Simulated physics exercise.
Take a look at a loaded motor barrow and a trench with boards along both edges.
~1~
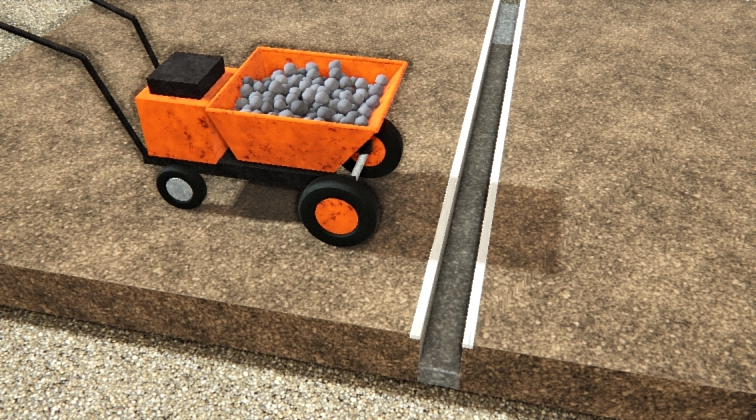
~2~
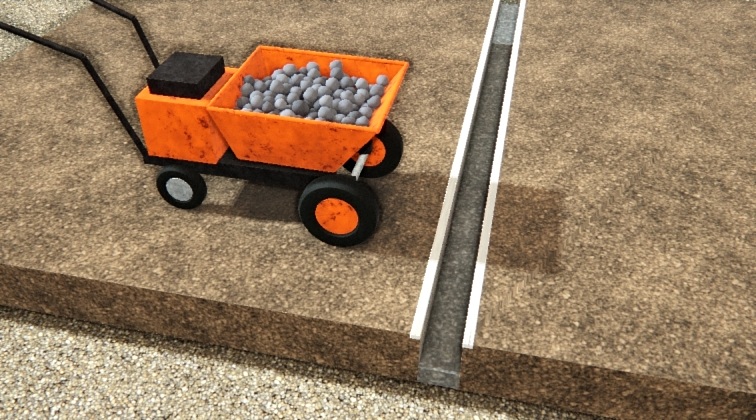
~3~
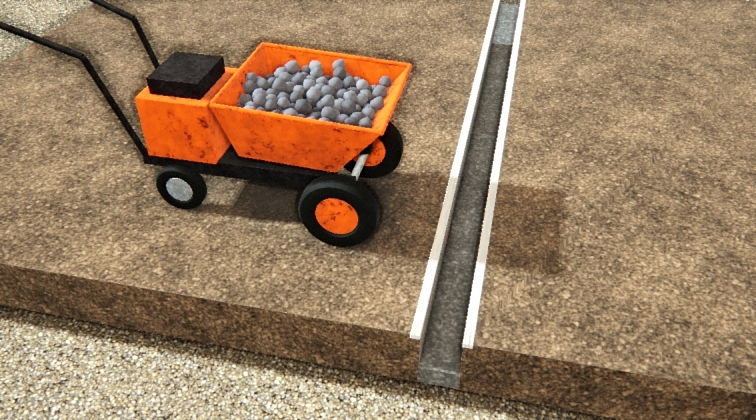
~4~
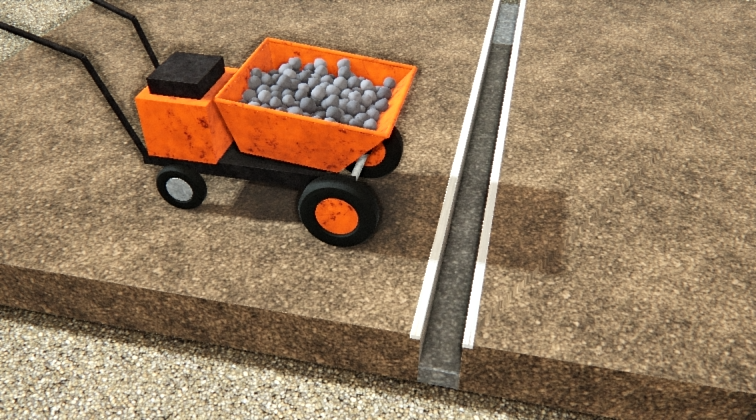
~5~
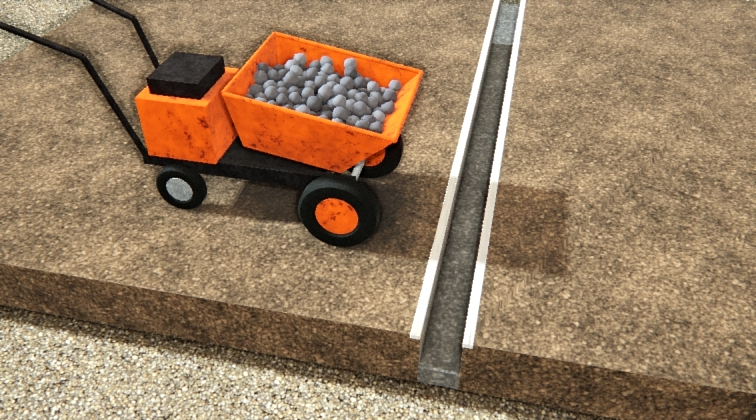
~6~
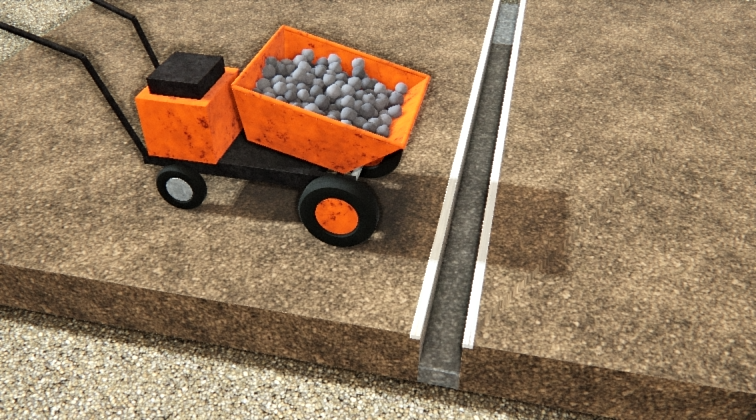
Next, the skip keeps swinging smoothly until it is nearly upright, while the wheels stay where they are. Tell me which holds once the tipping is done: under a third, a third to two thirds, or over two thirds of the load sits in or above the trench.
It is a third to two thirds.
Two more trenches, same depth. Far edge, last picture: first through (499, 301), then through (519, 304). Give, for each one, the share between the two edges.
In turn 80 and 100 in a hundred.
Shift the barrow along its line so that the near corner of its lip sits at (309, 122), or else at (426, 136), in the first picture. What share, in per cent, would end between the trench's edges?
Roughly 50 percent the first time, roughly 0 percent the second.
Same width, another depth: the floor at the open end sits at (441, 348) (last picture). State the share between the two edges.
30 per cent, roughly.
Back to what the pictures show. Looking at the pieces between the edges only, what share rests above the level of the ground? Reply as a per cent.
My figure is near 10 per cent.
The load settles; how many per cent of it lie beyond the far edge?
About 50 %.
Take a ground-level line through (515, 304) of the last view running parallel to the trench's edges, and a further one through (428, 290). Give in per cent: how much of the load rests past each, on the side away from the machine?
Result, first then second: 30 %, 100 %.
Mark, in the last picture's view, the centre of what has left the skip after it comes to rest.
I'd say the middle ends up at about (478, 219).
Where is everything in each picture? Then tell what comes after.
In the first frame, lip of the skip near (376, 130), level; top of the load near (296, 92), round cobbles; first edge of the trench near (426, 289); far edge near (476, 297), the trench under half as wide as the skip, and about as deep as wide.
In the second frame, lip of the skip near (377, 131), level; top of the load near (296, 92).
In the third frame, lip of the skip near (381, 133), tipped barely; top of the load near (299, 90).
In the fourth frame, lip of the skip near (387, 136), tipped a little; top of the load near (288, 96).
In the fifth frame, lip of the skip near (394, 141), tipped a little; top of the load near (292, 79).
In the sixth frame, lip of the skip near (403, 146), tipped a little; top of the load near (301, 75); first edge of the trench near (426, 289); far edge near (476, 297).
Shortly afterwards, skip tipped steeply; the whole lot in the skip.
Next, skip tipped right over; near two thirds in the skip; a little in or heaped over the trench; a little beyond it; only a few falling.
Some moments later, skip tipped right over; a little in the skip; near half in or heaped over the trench; near half beyond it.
In the end, skip tipped right over; near half in or heaped over the trench; near half beyond it.
